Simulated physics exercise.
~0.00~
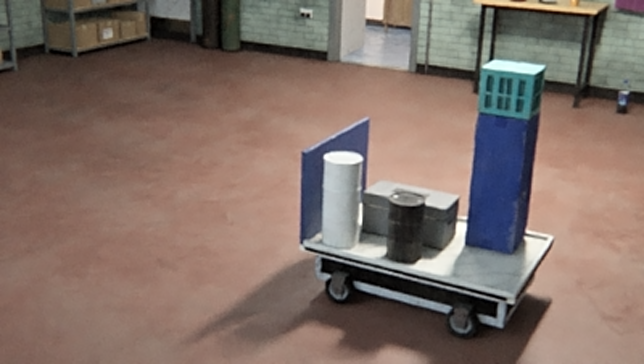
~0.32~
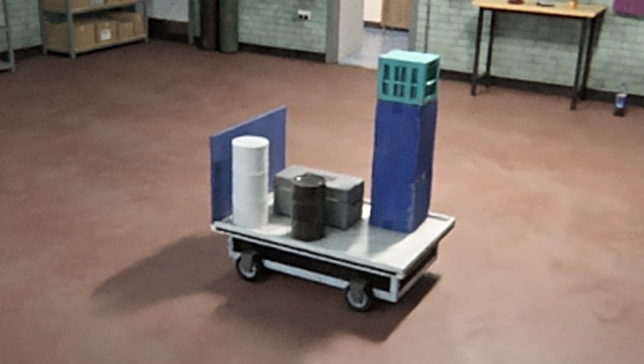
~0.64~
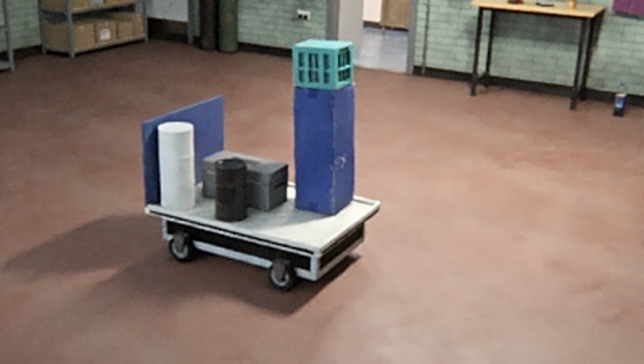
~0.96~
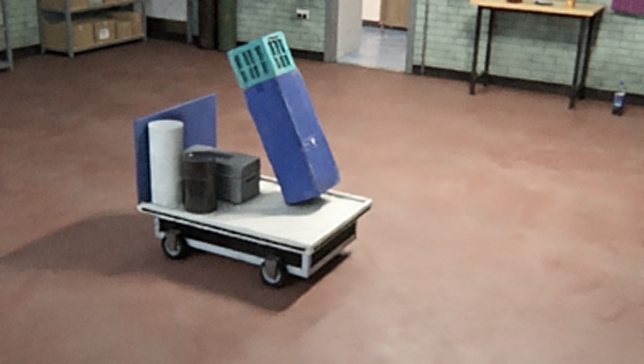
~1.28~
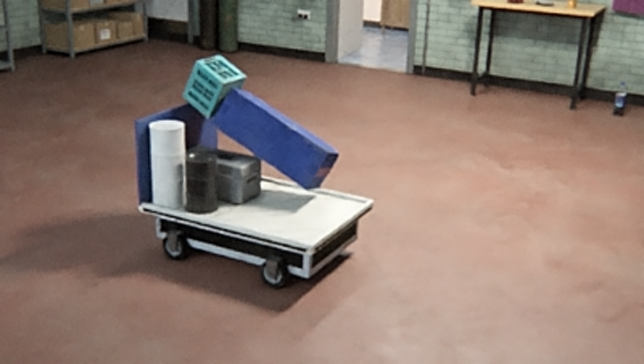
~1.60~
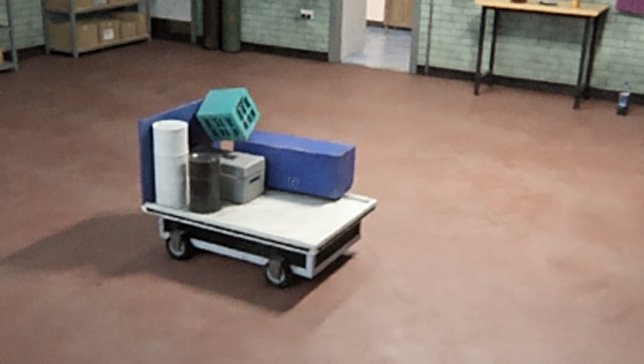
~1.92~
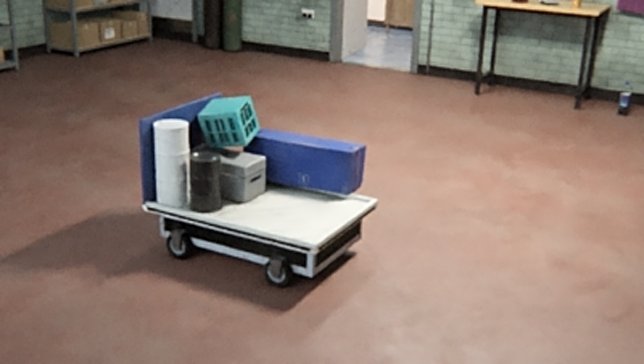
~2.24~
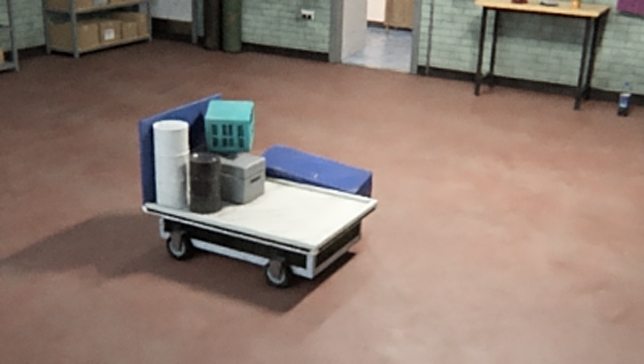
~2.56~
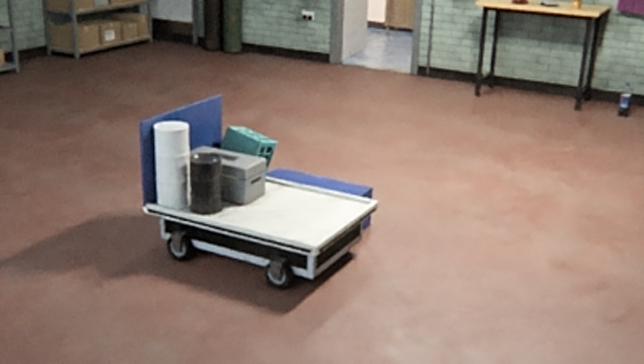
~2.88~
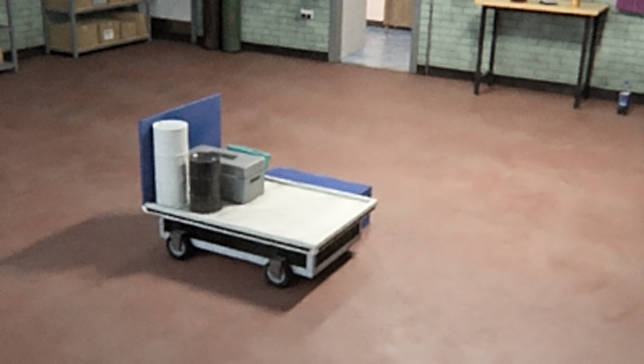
A tall blue box topped with a turquoise crate stands at the right end of a flat cart, seen from slightly above in a workshop with a reddish floor. A white canister, a black canister and a grey toolbox sit near the blue board at the cart's left end. The cart rolls left and stops, and the blue box tips left, falling onto its side across the load. The box then slips off the far side, while the crate rests briefly on the toolbox before dropping behind it. The canisters and toolbox remain aboard.
